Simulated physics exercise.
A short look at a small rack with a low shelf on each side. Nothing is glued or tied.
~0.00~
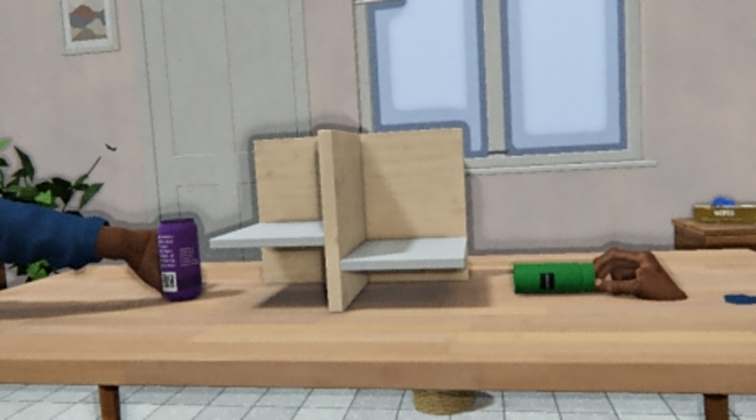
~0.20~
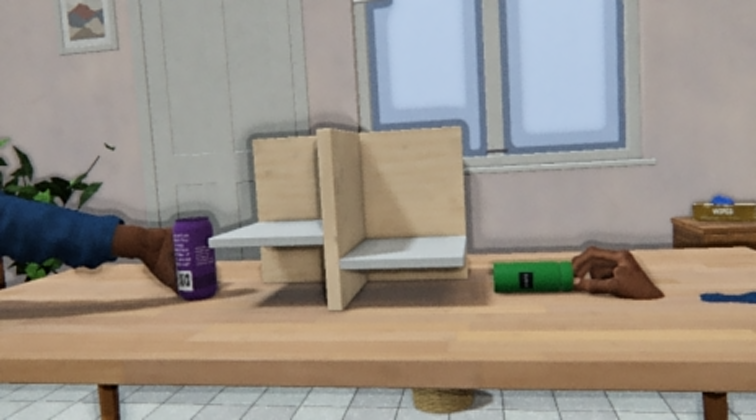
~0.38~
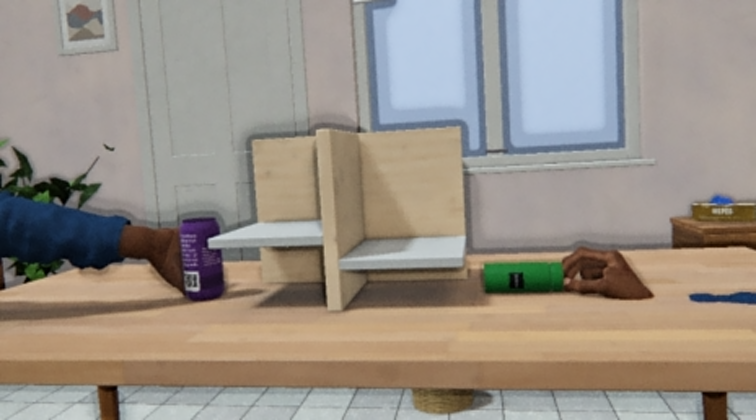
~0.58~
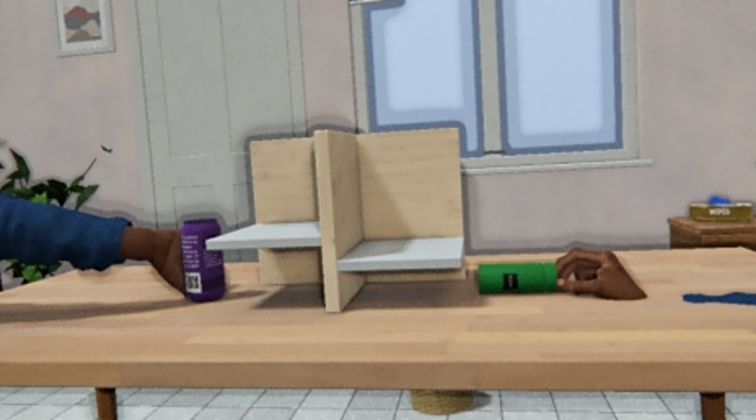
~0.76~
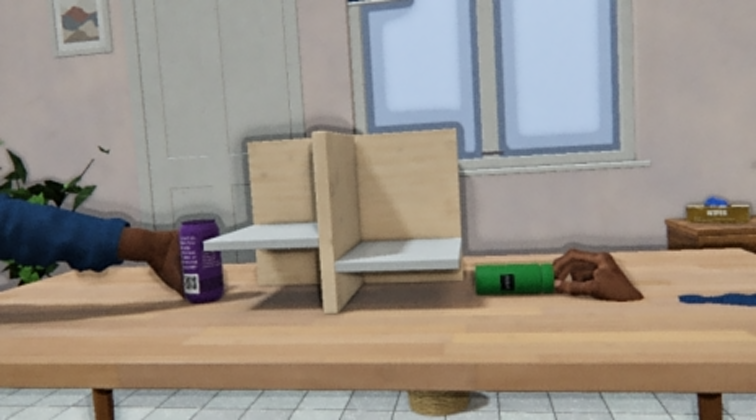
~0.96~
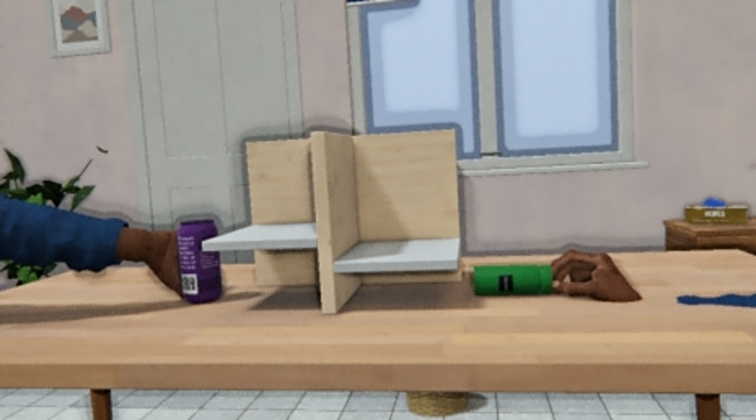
In a room with pale pink walls, a grey door and a window, a wooden table is seen from the front at about tabletop height. A pale wooden rack with a white shelf on each side stands between an upright purple can at left and a green cylinder lying at right, each held by a hand. Both hands slide their items slightly inward, then barely move as the view drifts very slightly.
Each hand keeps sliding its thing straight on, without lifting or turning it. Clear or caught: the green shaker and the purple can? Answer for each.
Here the green shaker goes under, the purple can stops at the shelf.
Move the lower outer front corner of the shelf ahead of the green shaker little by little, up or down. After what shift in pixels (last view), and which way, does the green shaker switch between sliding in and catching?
Roughly 12 pixels down.
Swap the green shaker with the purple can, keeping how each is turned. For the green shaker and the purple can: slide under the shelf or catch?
The green shaker slides in, the purple can gets stuck.
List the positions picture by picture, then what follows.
In the first frame, hands sliding the things forward; green shaker (553, 279); purple can (180, 260); shelf (347, 215).
In the second frame, hands sliding the things forward; purple can (196, 259); shelf (346, 214).
In the third frame, hands sliding the things forward; green shaker (523, 278); shelf (346, 214).
In the fourth frame, hands sliding the things forward; purple can (204, 260); shelf (344, 215).
In the fifth frame, hands sliding the things forward; green shaker (514, 280); shelf (341, 216).
In the sixth frame, hands sliding the things forward; green shaker (512, 280); purple can (200, 262); shelf (340, 217).
After 1.24 s, green shaker sliding up to the opening near (494, 281); purple can stopped at the opening near (212, 261).
After 1.48 s, green shaker part of the way in near (460, 282); purple can stopped at the opening near (212, 261).
After 1.64 s, green shaker part of the way in near (436, 282); purple can stopped at the opening near (212, 261).
In the end (2.2 s), the green shaker slides in, near (418, 283); the purple can catches on the edge, near (212, 261).
